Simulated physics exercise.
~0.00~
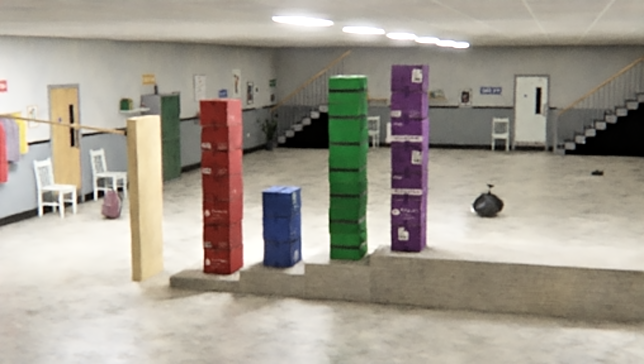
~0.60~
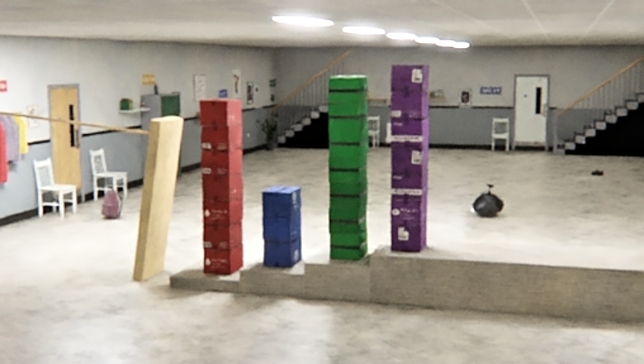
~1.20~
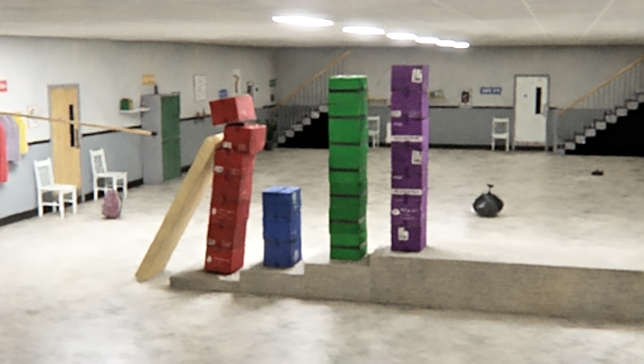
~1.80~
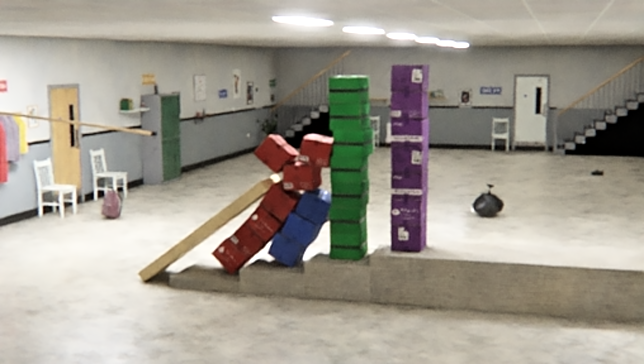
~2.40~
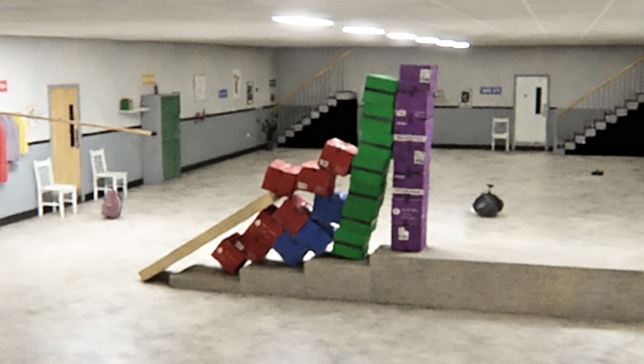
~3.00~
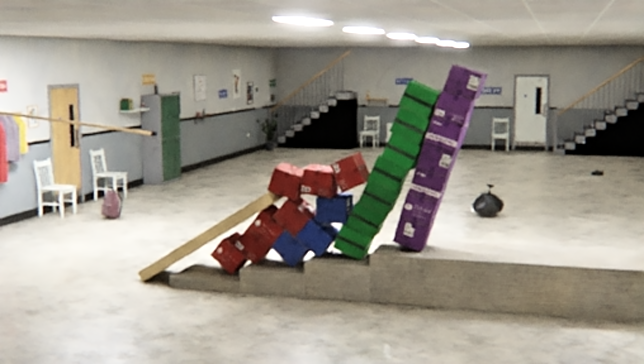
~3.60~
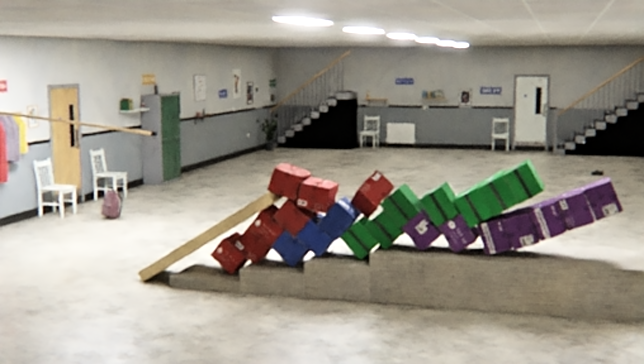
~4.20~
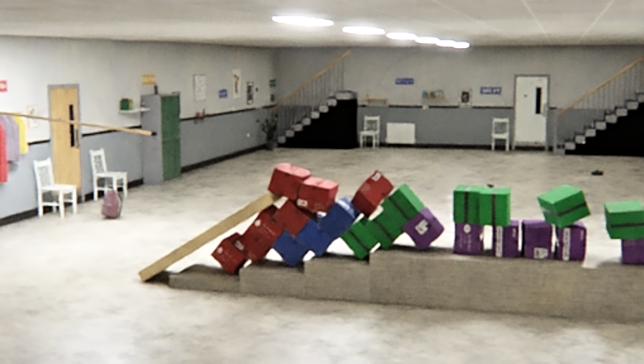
A leaning board topples red, blue, green and purple carton stacks rightward, leaving all four collapsed.
